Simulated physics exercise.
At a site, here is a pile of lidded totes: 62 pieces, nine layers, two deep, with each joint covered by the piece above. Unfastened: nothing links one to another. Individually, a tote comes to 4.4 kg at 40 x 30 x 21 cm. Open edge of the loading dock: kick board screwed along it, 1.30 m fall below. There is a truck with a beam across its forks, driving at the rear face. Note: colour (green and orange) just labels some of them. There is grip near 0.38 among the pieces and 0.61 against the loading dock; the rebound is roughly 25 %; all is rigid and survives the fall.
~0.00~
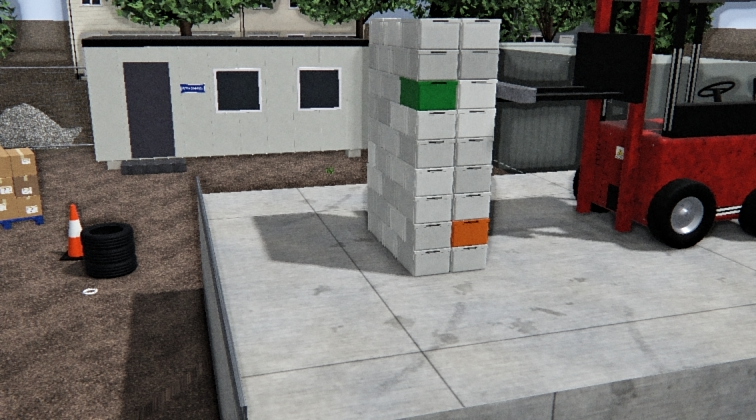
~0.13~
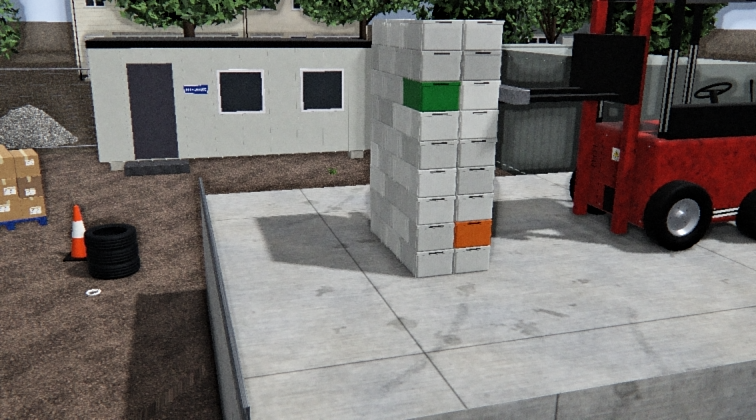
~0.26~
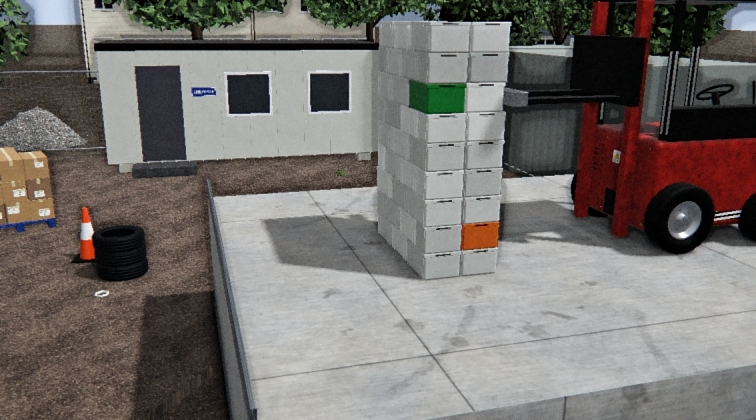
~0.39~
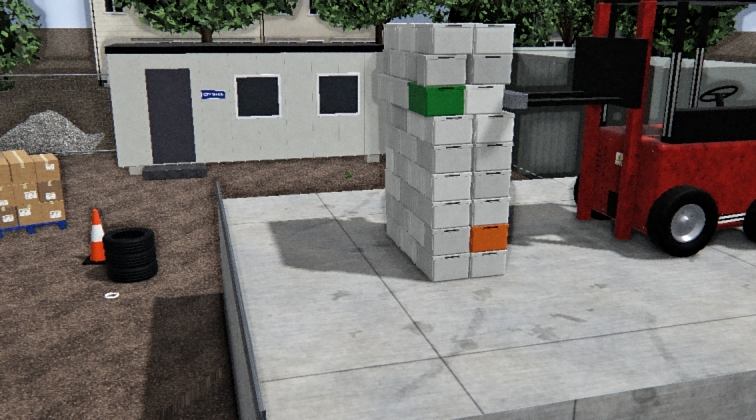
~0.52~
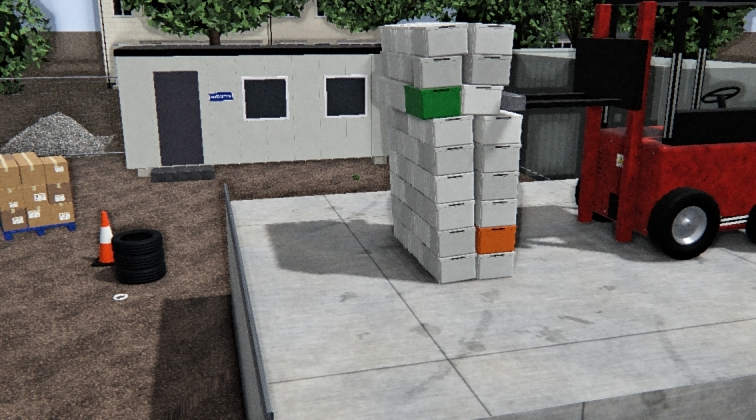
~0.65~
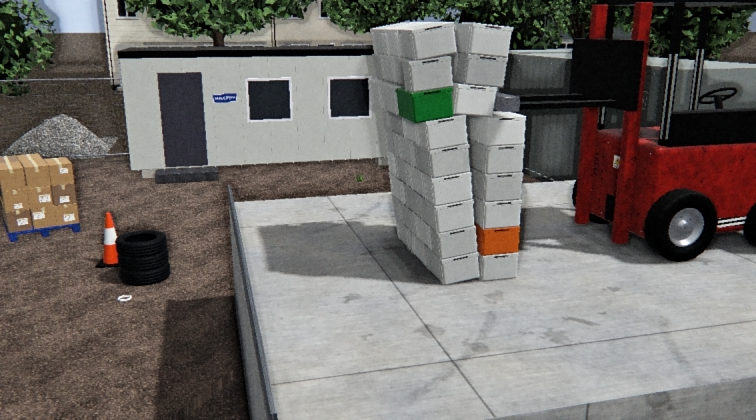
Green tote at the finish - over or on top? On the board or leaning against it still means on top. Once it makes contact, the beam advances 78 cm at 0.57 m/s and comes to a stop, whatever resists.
Over.
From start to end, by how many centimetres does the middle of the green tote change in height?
Height change: About 250 cm lower.
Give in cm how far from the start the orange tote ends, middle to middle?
Orange - moved 0 cm.
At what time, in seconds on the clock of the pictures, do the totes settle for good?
I'd say around 4.0 seconds.
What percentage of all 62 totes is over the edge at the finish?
I'd put it at roughly 15 per cent of them.
By 1.18 s, none of the 62 totes over the edge, 42 disturbed; green tote tilted 29°, 15 cm lower.
By 1.78 s, 7 of the 62 totes over the edge; green tote on its side.
When it is over (4.4 s), 10 of the 62 totes over the edge; green tote on its side; orange tote unmoved. In pixels of the last frame, middles, orange tote near (496, 238).
